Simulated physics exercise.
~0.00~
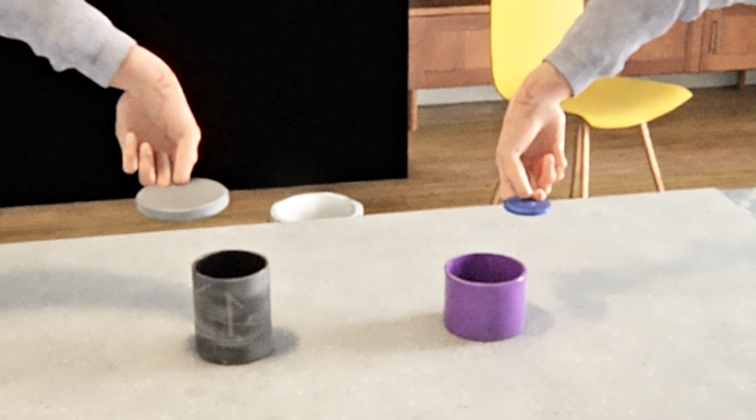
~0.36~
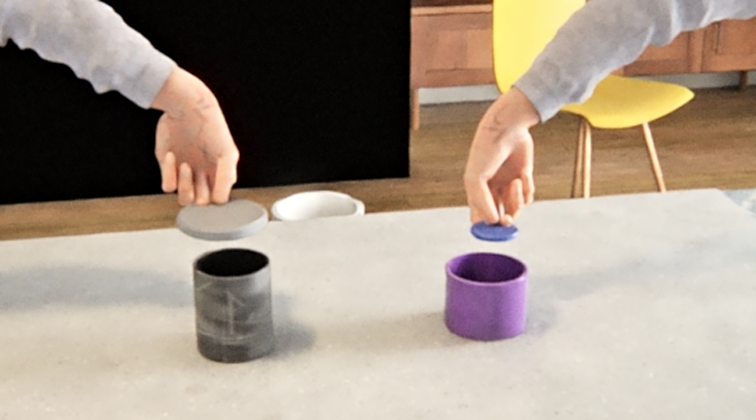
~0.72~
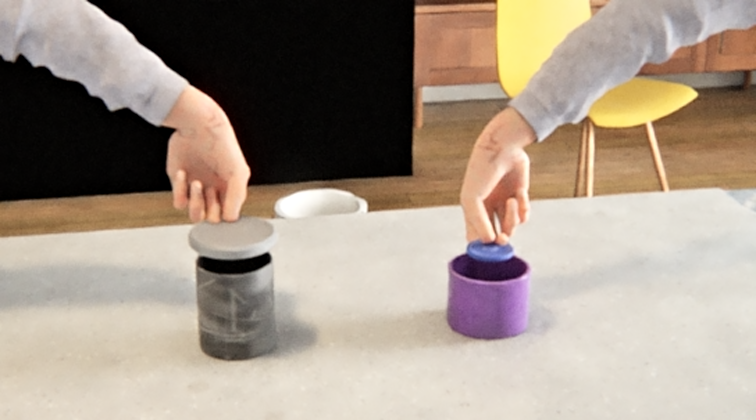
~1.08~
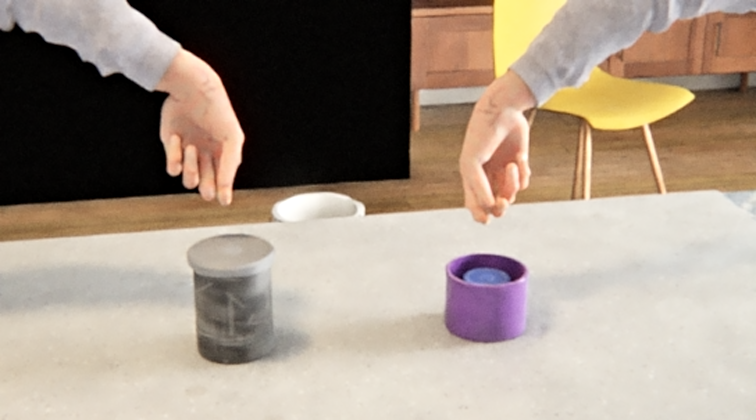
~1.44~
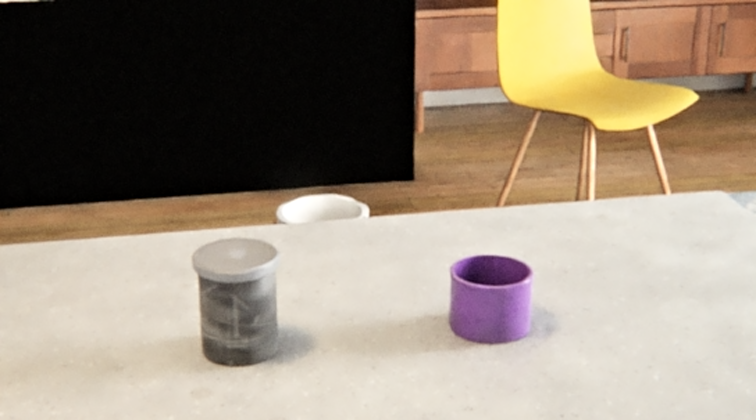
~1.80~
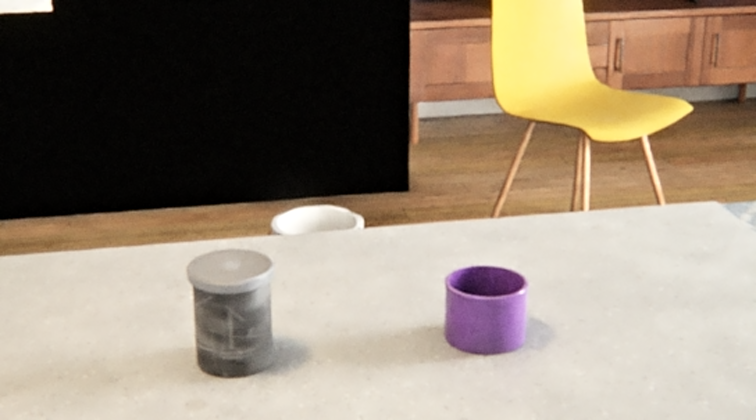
On a pale tabletop, two hands lower a grey disc over a dark cup and a smaller blue disc over a purple cup, then let go and withdraw; the grey disc rests on the rim, while the blue one drops inside, out of sight.
